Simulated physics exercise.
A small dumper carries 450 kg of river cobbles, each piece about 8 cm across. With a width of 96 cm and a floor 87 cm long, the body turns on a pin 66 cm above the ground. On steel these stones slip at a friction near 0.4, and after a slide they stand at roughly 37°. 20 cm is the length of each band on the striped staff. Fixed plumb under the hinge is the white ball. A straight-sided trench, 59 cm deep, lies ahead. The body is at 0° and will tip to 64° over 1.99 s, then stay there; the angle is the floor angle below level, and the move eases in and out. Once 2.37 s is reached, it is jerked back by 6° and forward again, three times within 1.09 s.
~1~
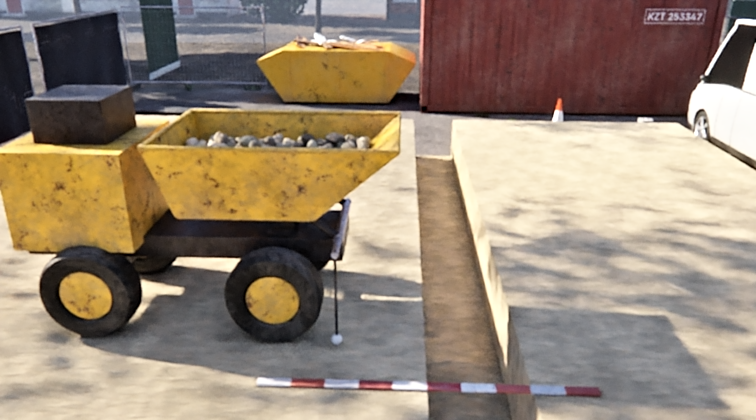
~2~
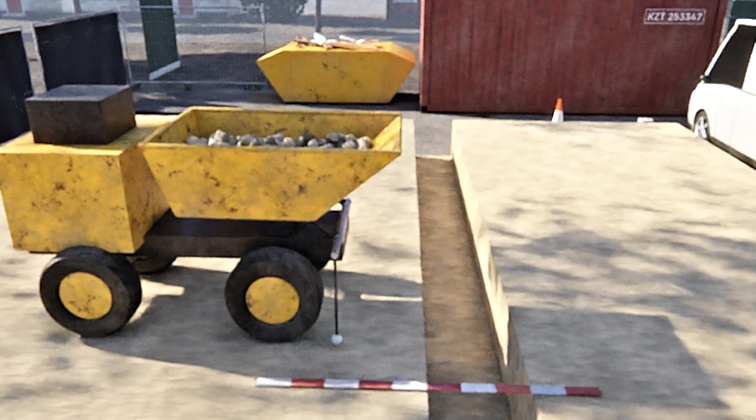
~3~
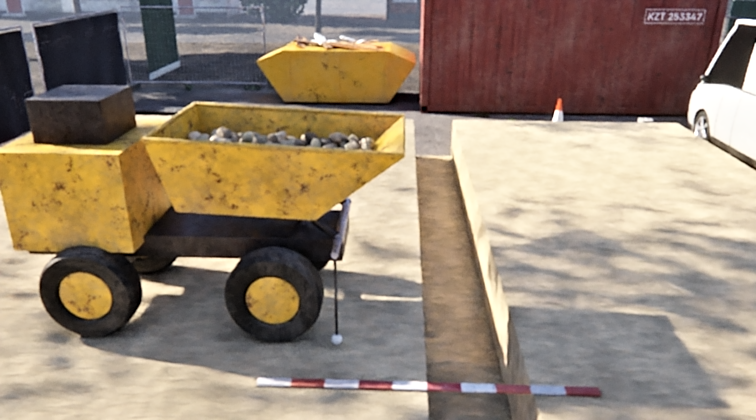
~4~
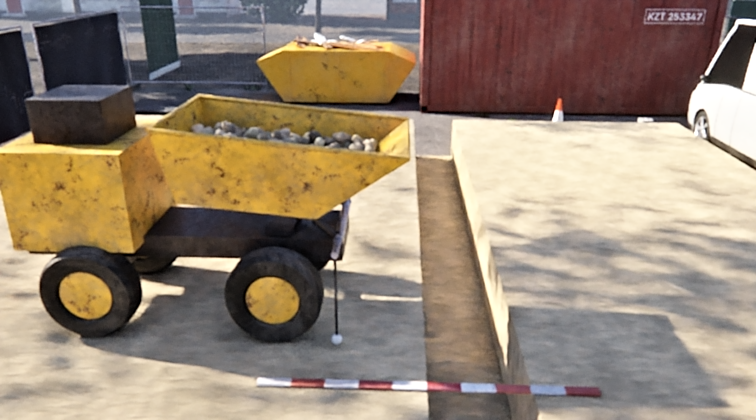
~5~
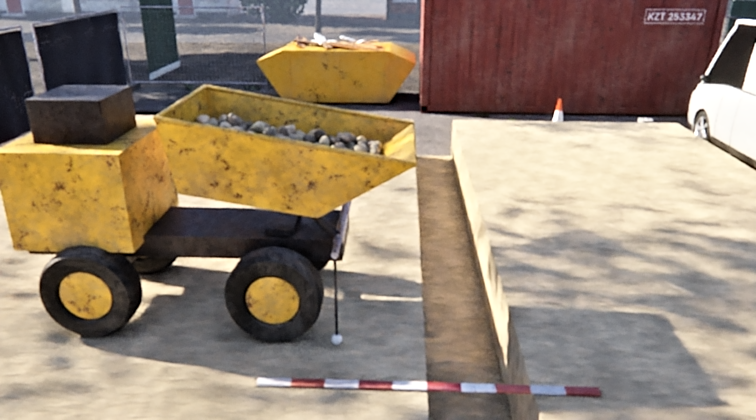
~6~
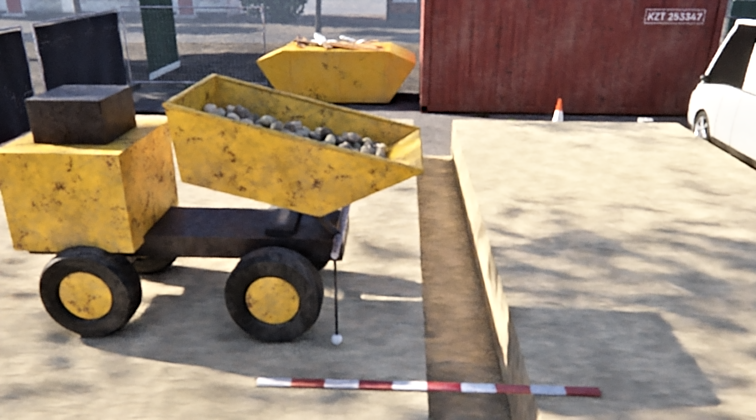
In a paved yard with a red container and a yellow skip behind, a small yellow dumper loaded with grey stones stands beside a straight trench, and its body gradually tilts, the left end rising and the right lip dipping slightly.
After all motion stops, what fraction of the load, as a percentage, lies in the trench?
Roughly 60 per cent of the load is in the trench.
A little later the floor is at 54°; 100 % in the body; the foremost stones are at (433, 209).
Then the floor is at 64°; 69 % in the body, 25 % in the trench, 7 % past the trench; the foremost stones are at (532, 297).
Later still the floor is at 64°; 0 % in the body, 58 % in the trench, 42 % past the trench; the foremost stones are at (716, 316).
In the end the floor is at 64°; 0 % in the body, 58 % in the trench, 42 % past the trench; the foremost stones are at (716, 316).
